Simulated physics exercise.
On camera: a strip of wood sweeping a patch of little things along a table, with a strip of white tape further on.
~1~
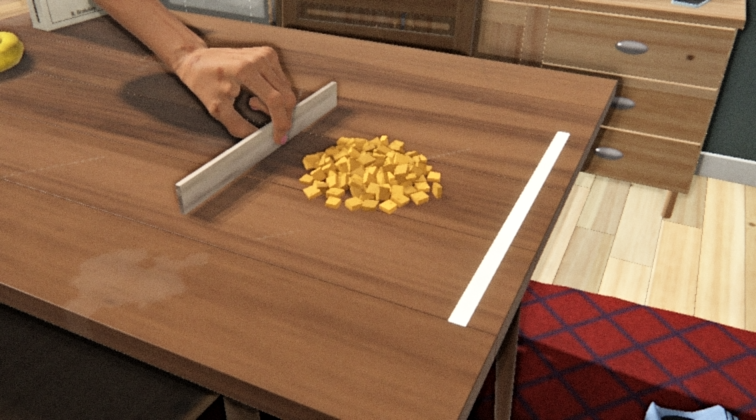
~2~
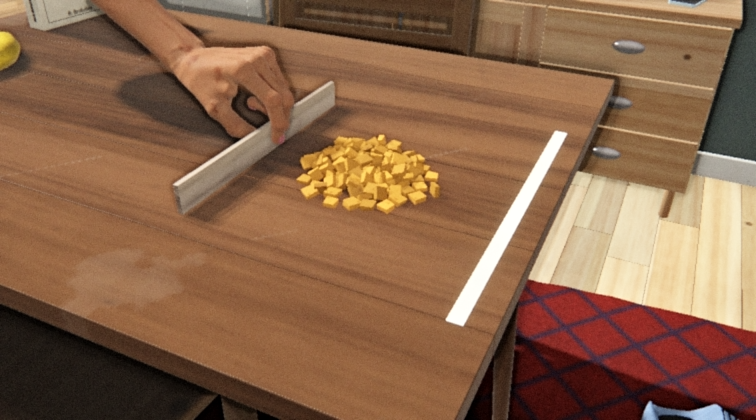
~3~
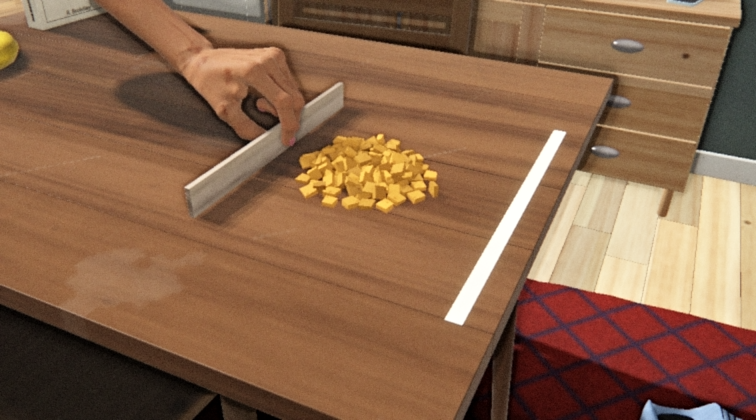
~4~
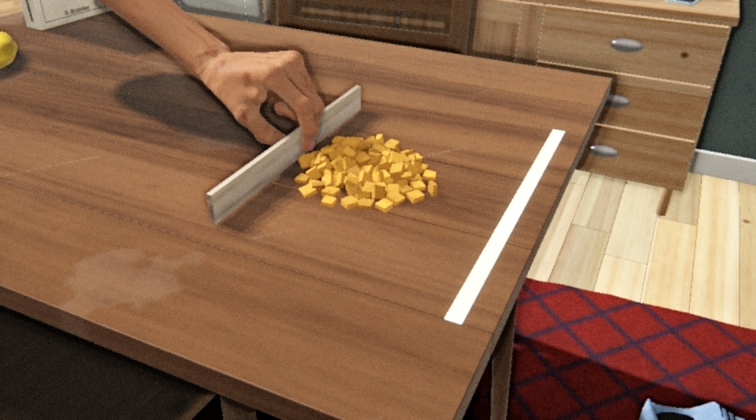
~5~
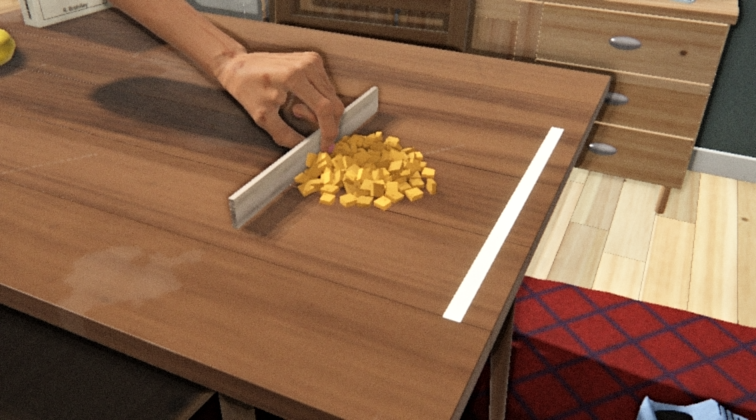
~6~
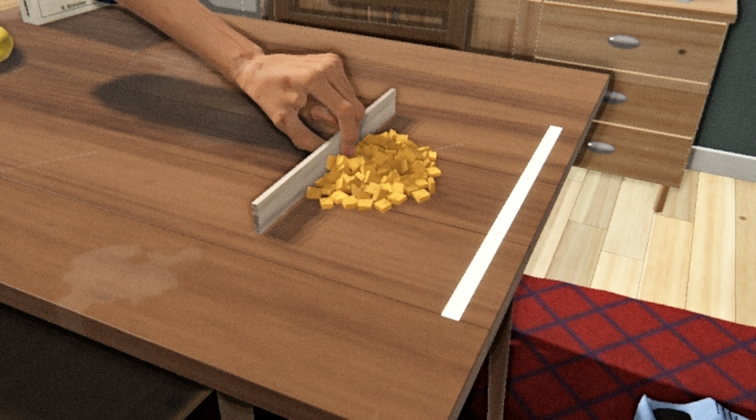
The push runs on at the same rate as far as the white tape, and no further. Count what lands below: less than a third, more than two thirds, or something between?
It pushes over two thirds off the end.
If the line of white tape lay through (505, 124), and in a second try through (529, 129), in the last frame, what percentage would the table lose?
Near 10 % and 40 %.
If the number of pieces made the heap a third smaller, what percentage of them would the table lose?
Some 80 per cent.
Soon after the last picture, strip of wood still moving, near (429, 157); heap all on the table, its front near (518, 212).
A little later, strip of wood stopped at the white tape; heap about two thirds over the edge.
Later still, strip of wood stopped at the white tape; heap most over the edge.
At rest, strip of wood stopped at the white tape; heap most over the edge.
